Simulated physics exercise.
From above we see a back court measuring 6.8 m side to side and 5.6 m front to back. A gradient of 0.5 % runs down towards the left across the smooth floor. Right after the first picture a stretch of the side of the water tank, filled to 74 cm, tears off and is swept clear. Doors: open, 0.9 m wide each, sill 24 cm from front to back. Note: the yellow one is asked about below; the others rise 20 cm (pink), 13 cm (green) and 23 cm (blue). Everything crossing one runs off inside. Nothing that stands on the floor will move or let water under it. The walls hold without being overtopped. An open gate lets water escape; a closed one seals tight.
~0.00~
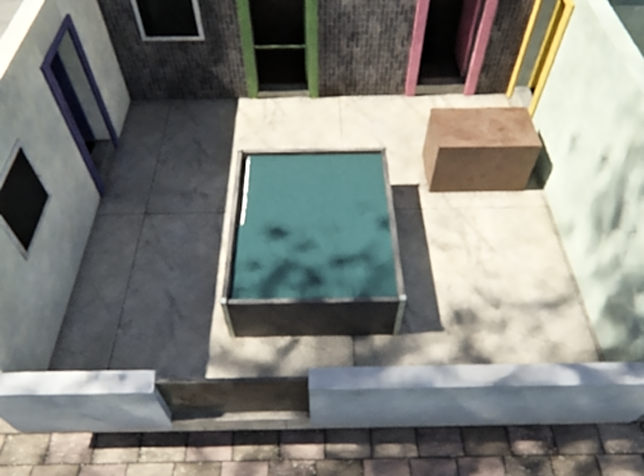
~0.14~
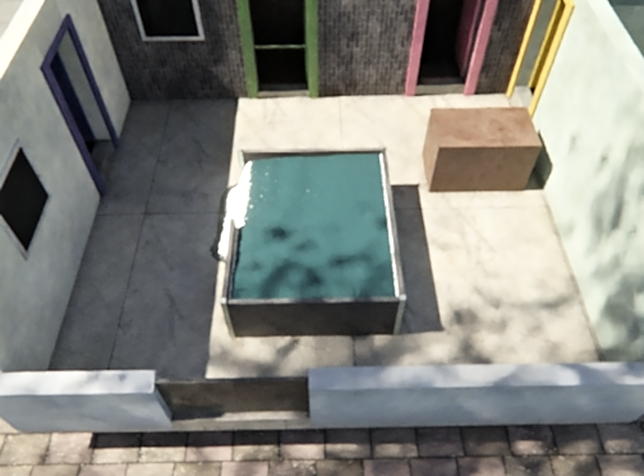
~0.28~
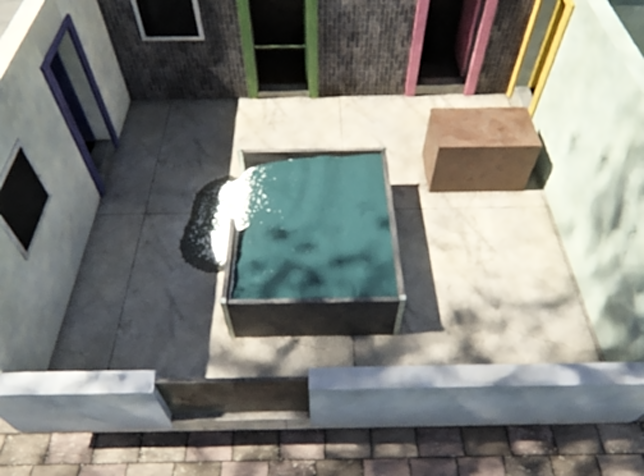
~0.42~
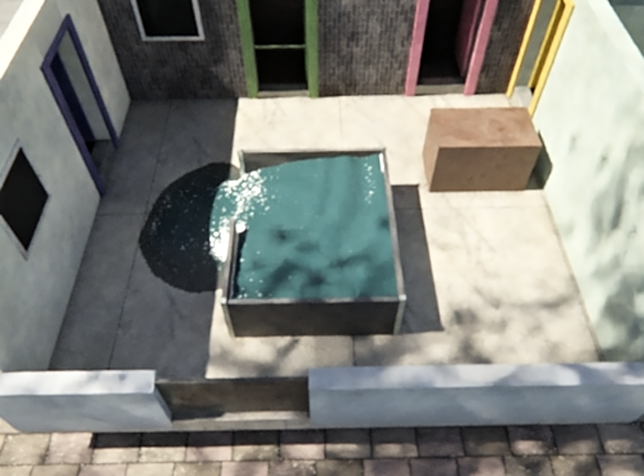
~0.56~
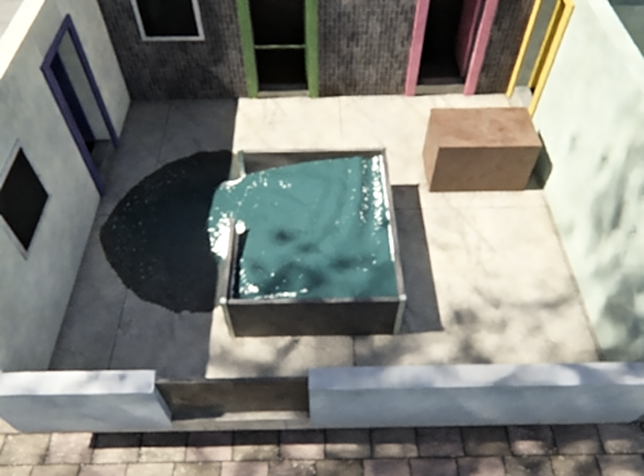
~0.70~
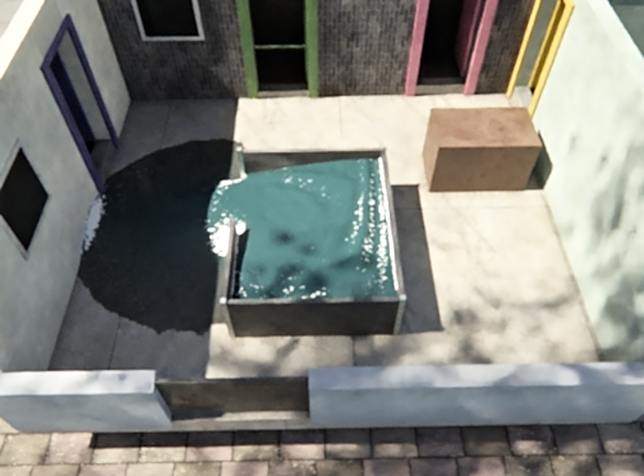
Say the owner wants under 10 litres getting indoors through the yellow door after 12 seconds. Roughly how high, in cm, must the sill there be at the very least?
At the very least some 13.5 cm.
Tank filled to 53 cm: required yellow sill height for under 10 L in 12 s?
In that case, roughly 9.0 cm.
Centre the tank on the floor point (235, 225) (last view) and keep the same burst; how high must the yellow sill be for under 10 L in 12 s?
About 14.0 cm.
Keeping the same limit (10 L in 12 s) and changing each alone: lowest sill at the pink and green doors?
Roughly 12.0 cm at pink and 6.5 cm at green.
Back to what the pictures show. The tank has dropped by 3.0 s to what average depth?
I'd put it at some 33 centimetres on average.
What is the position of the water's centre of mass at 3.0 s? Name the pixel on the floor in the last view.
About (223, 227).
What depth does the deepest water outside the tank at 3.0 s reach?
Around 40 centimetres.
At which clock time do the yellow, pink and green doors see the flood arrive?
Yellow 4.0 s, pink 3.6 s, green 2.6 s.
After 1.4 s water covers 25 % of the floor, deepest (46 cm) near (108, 215); it has not reached the yellow door.
After 3.0 s water covers 45 % of the floor, deepest (40 cm) near (129, 107); it has not reached the yellow door.
After 12.0 s water covers 100 % of the floor, deepest (15 cm) near (406, 381); 12 cm at the yellow door, 0 litres in over its 25 cm sill.
At the yellow door as built, the water arrived by 4.2 s and peaked near 17 cm at 5.2 s.
With a sill of 11 cm, 44 litres would have come in within the 12 s; with 15 cm, 2 litres. So under 10 litres takes about 13.5 cm.
